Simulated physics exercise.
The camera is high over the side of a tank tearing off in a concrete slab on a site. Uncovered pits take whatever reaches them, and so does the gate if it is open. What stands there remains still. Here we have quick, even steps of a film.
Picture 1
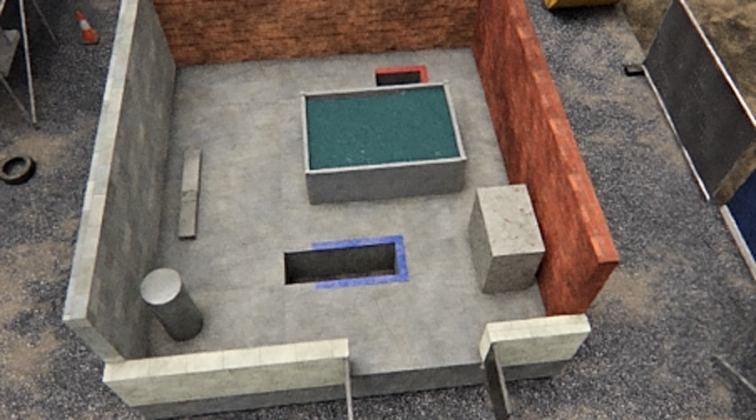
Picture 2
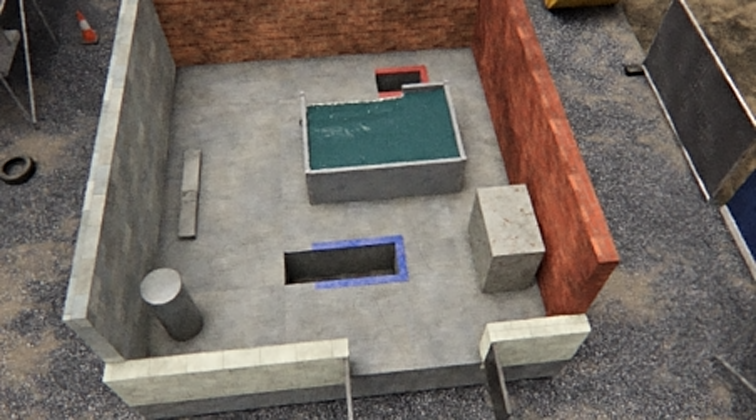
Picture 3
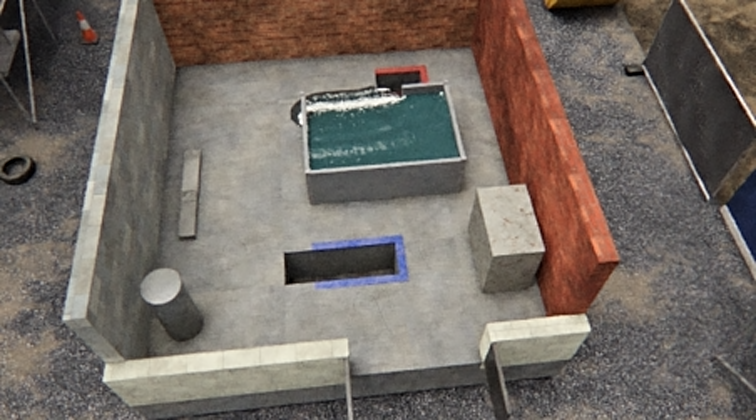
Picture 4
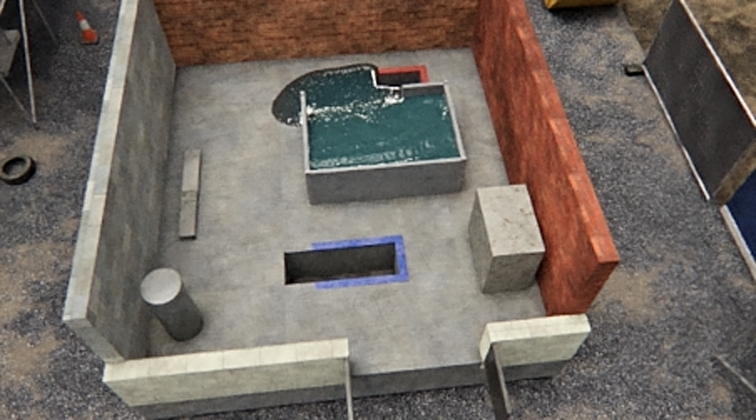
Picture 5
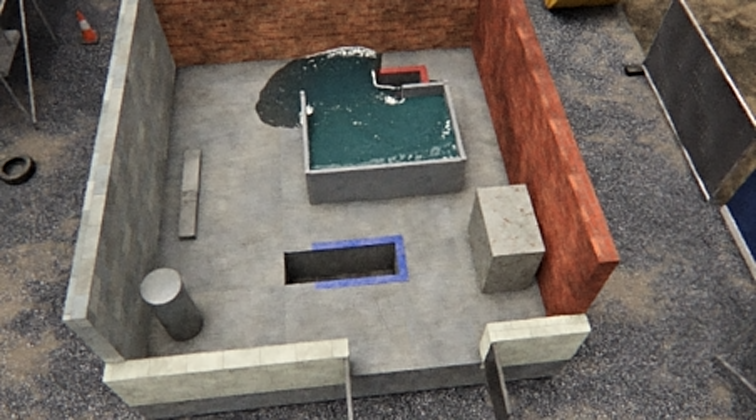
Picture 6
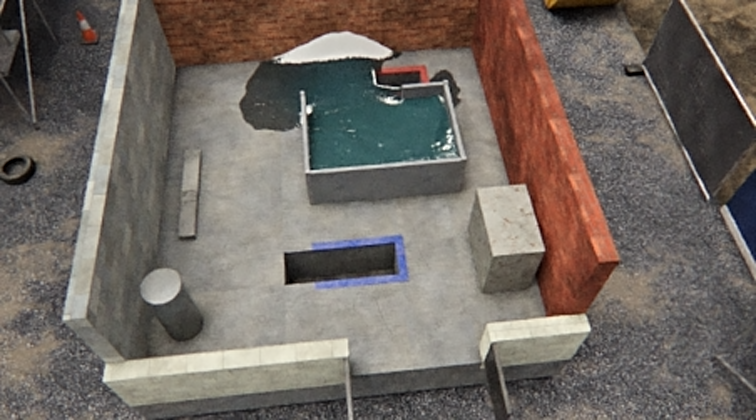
Water sat still in an open tank on a concrete slab, then poured out through a gap in the far side and spread across the floor toward the brick wall, passing around the red-edged opening.
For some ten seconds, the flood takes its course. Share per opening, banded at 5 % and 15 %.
In the end gate: Beneath five per cent. Red pit: Past fifteen per cent. Blue pit: Five to fifteen per cent.
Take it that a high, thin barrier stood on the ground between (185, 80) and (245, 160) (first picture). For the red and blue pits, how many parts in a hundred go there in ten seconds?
The red pit gets 40 per cent and the blue pit gets 10 per cent.
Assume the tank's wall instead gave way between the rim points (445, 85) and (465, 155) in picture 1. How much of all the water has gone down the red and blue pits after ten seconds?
Result - red: 25 %; blue: 20 %.
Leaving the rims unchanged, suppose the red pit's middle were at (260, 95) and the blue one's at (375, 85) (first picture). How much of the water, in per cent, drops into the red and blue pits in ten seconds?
Log, per cent - red: 8, blue: 70.
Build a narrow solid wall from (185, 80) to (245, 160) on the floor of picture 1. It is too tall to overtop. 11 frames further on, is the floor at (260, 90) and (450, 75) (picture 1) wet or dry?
First spot swamped; second spot swamped.
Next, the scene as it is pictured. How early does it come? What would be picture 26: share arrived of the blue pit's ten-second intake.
Some 0 in a hundred.
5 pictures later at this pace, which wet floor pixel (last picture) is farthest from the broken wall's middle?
Best guess: Near (177, 68).
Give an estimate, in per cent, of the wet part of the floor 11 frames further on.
Around 30 in a hundred.
A moment on, water covers 25 % of the floor; the gate 0 %, the red pit 9 %, the blue pit 0 %.
Next, water covers 30 % of the floor; the gate 0 %, the red pit 13 %, the blue pit 0 %.
Then, water covers 55 % of the floor; the gate 0 %, the red pit 20 %, the blue pit 0 %.
Later, water covers 90 % of the floor; the gate 0 %, the red pit 27 %, the blue pit 4 %.
In the end, water covers 95 % of the floor; the gate 3 %, the red pit 33 %, the blue pit 12 %.
